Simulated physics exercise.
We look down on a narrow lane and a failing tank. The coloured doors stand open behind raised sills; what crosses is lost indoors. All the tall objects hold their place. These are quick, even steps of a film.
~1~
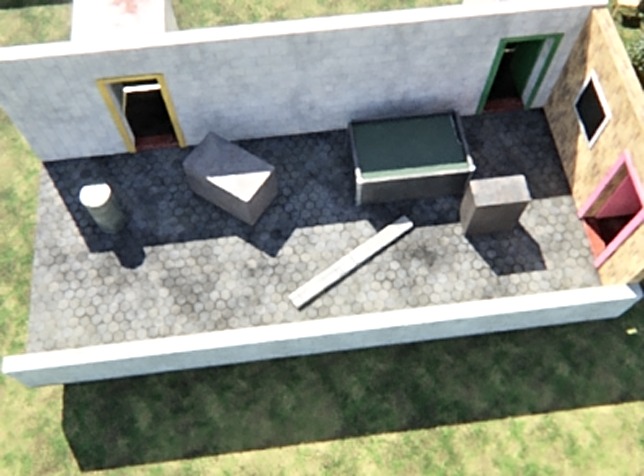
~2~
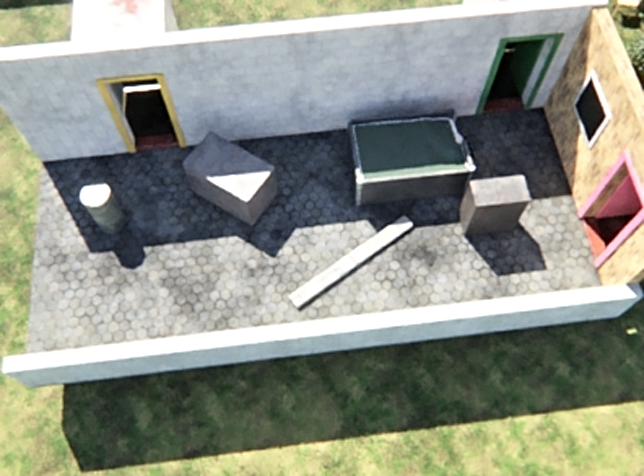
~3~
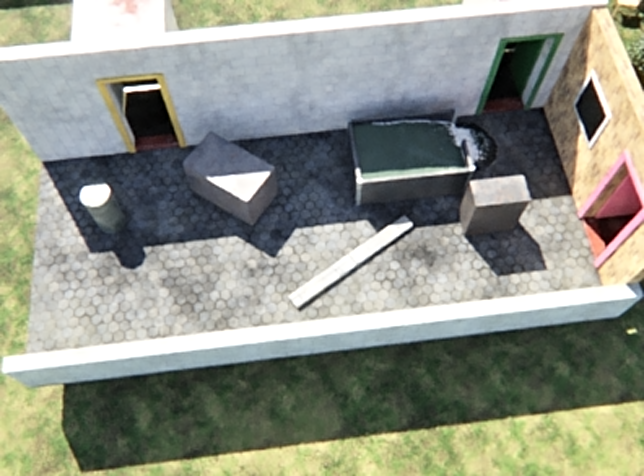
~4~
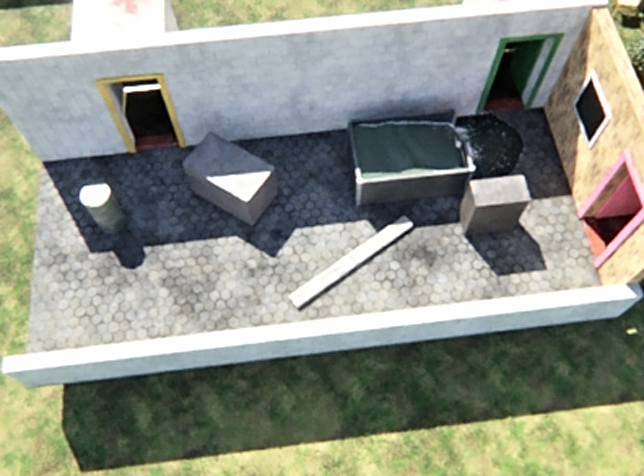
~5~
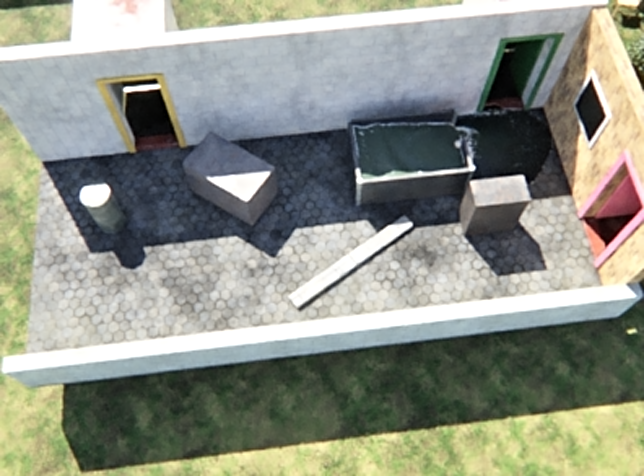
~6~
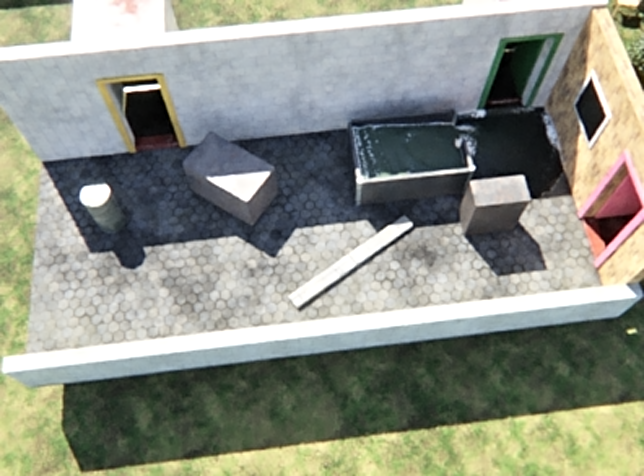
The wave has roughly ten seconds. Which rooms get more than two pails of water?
In the end: The yellow door stays under that; the green door takes more than that; the pink door takes more than that.
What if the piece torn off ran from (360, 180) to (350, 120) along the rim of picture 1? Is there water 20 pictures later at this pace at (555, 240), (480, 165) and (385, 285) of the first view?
As listed: No water, free of water, not flooded.
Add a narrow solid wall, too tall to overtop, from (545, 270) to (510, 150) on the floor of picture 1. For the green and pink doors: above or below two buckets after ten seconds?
One by one: Green door is over; pink door is over.
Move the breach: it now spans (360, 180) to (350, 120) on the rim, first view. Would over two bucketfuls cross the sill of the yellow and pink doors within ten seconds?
One by one: The yellow door stays under, the pink door takes less.
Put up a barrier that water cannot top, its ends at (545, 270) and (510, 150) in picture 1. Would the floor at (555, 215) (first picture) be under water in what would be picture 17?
Answer: Awash.
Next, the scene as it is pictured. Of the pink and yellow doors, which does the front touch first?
First comes the pink door.
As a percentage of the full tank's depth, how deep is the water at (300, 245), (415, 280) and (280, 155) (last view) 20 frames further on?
About 0, 0 and 0 per cent.
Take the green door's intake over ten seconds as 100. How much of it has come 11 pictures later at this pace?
Roughly 30 per cent.
A moment on, water covers 10 % of the floor; the yellow door not reached, the green door over two buckets in, the pink door wet at the sill, nothing in.
Next, water covers 15 % of the floor; the yellow door not reached, the green door over two buckets in, the pink door wet at the sill, nothing in.
Then, water covers 25 % of the floor; the yellow door not reached, the green door far over two buckets in, the pink door under two buckets in.
Later, water covers 40 % of the floor; the yellow door not reached, the green door far over two buckets in, the pink door under two buckets in.
In the end, water covers 70 % of the floor; the yellow door not reached, the green door far over two buckets in, the pink door over two buckets in.
